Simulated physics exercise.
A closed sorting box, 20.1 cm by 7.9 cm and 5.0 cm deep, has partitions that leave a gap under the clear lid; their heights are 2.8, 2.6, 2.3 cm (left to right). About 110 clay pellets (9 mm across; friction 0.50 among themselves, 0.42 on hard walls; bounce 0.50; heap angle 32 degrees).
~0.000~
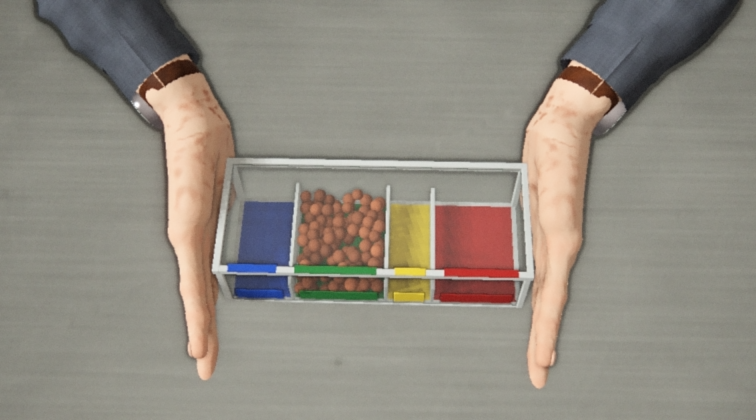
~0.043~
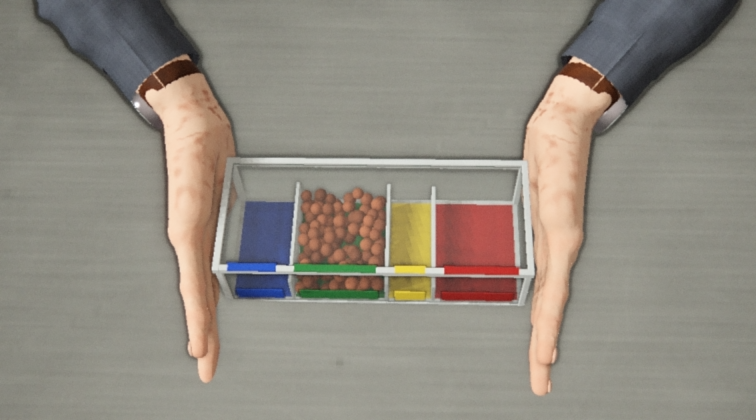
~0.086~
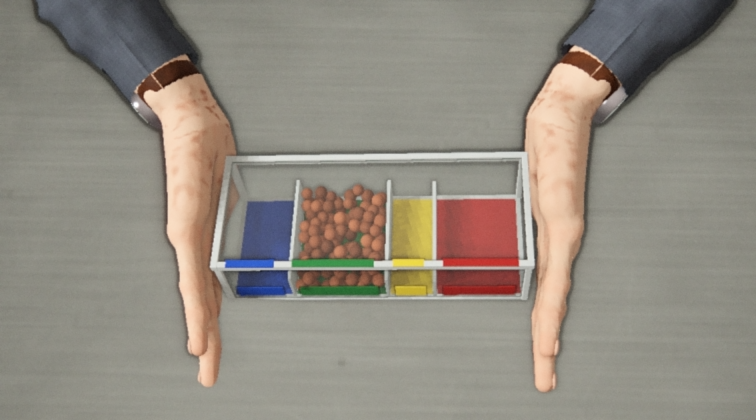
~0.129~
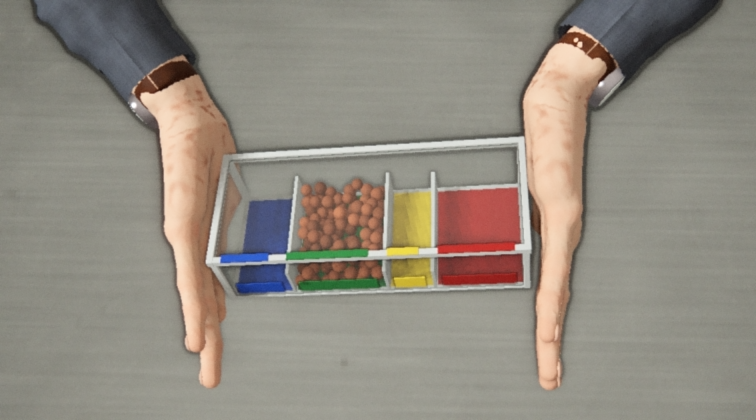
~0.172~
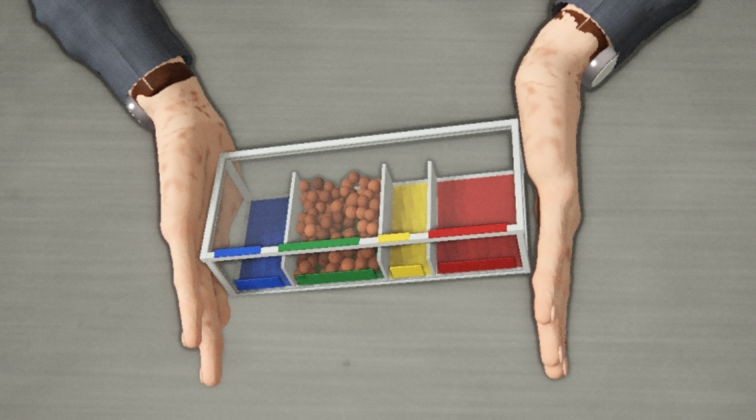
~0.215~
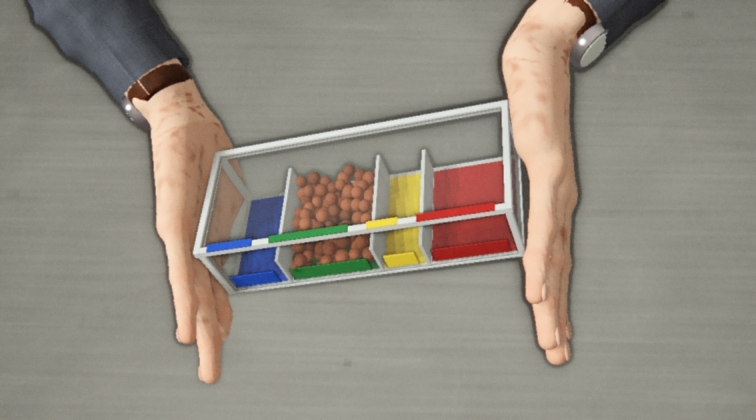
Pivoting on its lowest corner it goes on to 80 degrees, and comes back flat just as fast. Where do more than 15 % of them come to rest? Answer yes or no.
Red no, blue yes, green yes, yellow no.
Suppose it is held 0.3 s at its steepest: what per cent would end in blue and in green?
Blue 20, green 80.
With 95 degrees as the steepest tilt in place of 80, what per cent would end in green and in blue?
Then: Green 45; blue 55.
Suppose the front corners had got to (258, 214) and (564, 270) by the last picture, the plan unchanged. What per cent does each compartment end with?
Red 40, blue 0, green 60, yellow 0.
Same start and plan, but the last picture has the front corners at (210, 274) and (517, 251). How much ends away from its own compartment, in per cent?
In that case some 20 per cent.
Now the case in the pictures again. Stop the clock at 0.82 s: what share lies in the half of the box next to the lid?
About 20 per cent.
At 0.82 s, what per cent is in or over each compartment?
Red 0, blue 10, green 90, yellow 0.
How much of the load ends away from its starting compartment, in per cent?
Some 25 per cent.
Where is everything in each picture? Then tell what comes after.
The first frame shows box tilt 0 degrees, front corners at (220, 267) and (527, 274); green 100 %.
The second frame shows box tilt 1 degrees, front corners at (220, 266) and (528, 271).
The third frame shows box tilt 4 degrees, front corners at (218, 264) and (528, 262), lowest corner left back.
The fourth frame shows box tilt 8 degrees, front corners at (214, 259) and (525, 246), lowest corner left back.
The fifth frame shows box tilt 14 degrees, front corners at (208, 255) and (517, 227), lowest corner left back.
The sixth frame shows box tilt 19 degrees, front corners at (201, 250) and (506, 206), lowest corner left back; green 100 %. The box's pace is about 120 degrees a second.
After 0.82 s, tilt 79 degrees; blue 10 %, green 90 %.
After 1.22 s, tilt 33 degrees; blue 25 %, green 75 %.
After 1.71 s, tilt 0 degrees; blue 25 %, green 75 %.
By 2.0 s all is still; red 0 %, blue 25 %, green 75 %, yellow 0 %.
